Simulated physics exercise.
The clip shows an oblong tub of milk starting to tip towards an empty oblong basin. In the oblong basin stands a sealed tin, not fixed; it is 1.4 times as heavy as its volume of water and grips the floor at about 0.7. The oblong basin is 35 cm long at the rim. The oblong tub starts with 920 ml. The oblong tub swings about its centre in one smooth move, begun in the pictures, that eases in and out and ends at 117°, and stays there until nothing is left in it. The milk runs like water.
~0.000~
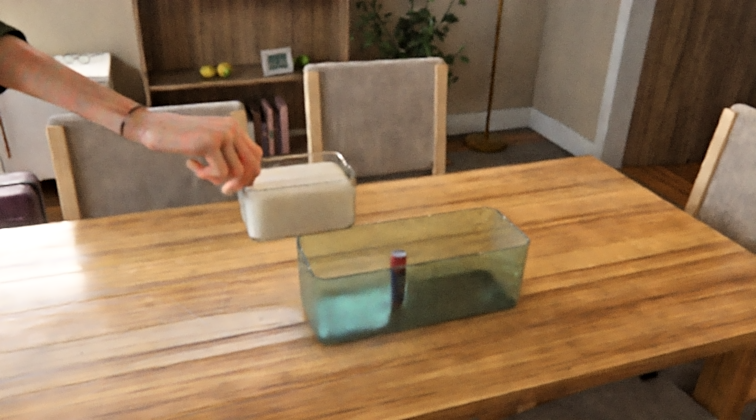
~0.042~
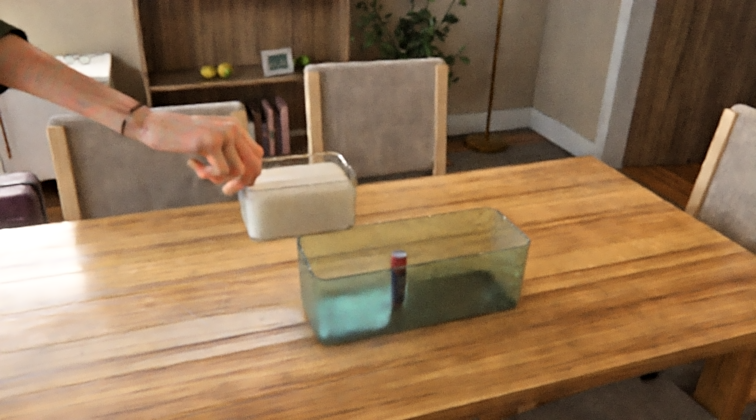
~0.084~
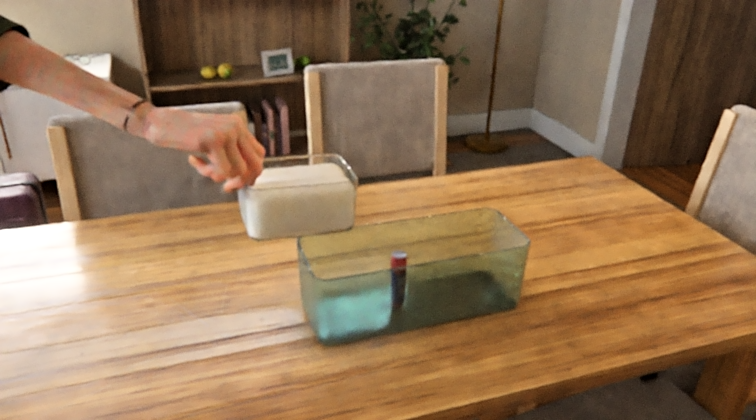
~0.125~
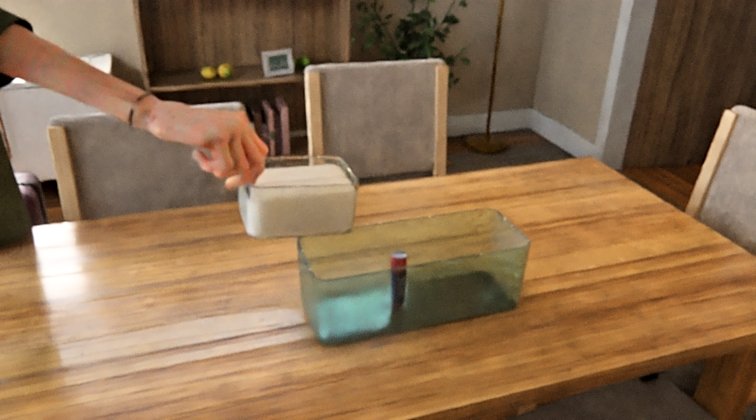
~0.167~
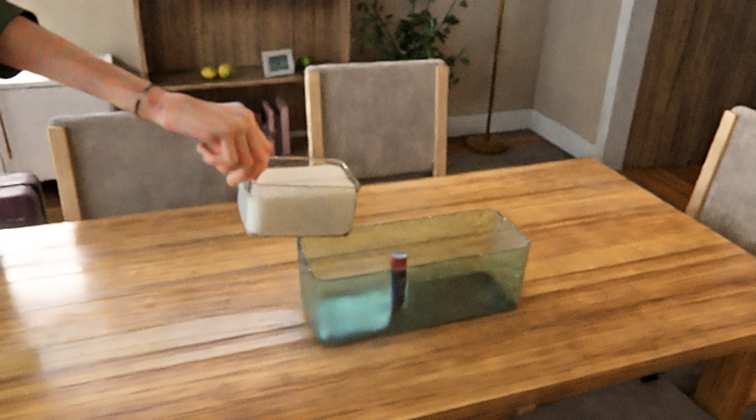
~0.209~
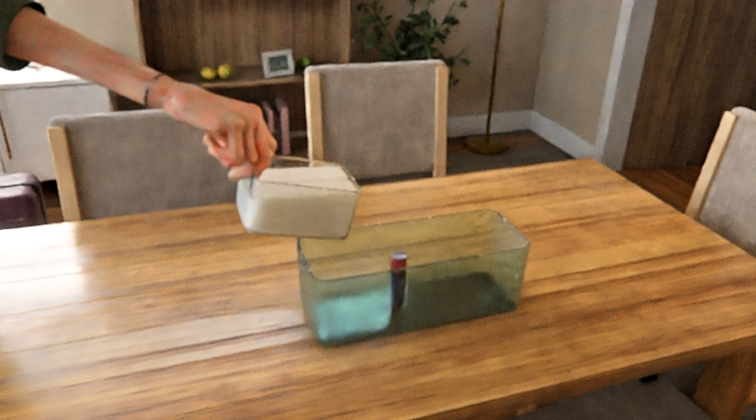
A hand holding a clear oblong tub of white milk above a wooden table slowly tilts it slightly down to the right, beside a greenish transparent oblong basin with a small dark, red-topped tin, which stays still.
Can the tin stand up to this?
The tin goes over.
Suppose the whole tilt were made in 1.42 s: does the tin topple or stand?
The tin topples.
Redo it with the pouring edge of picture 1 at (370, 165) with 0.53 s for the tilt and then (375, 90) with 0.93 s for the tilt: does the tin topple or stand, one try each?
First it topples; then it keeps standing.
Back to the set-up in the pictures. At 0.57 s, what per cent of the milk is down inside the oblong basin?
Some 26 per cent.
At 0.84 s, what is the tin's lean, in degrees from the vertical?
Near 80° from upright.
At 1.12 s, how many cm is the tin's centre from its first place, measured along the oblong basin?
About 7 cm.
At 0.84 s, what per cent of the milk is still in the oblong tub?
About 5 per cent.
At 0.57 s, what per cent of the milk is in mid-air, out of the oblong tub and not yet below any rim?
Some 34 per cent.
Then, 0.57 s in, the tilt is 80° and 39 per cent is still to pour; the tin stands where it began.
Then, 0.84 s in, the tilt is 115° and 5 per cent is still to pour; the tin lies on its side.
Then, 1.12 s in, the tilt is 117° and 0 per cent is still to pour; the tin lies on its side.
Then, 1.43 s in, the tilt is 117° and 0 per cent is still to pour; the tin lies on its side.
Finally, the tin lies on its side.
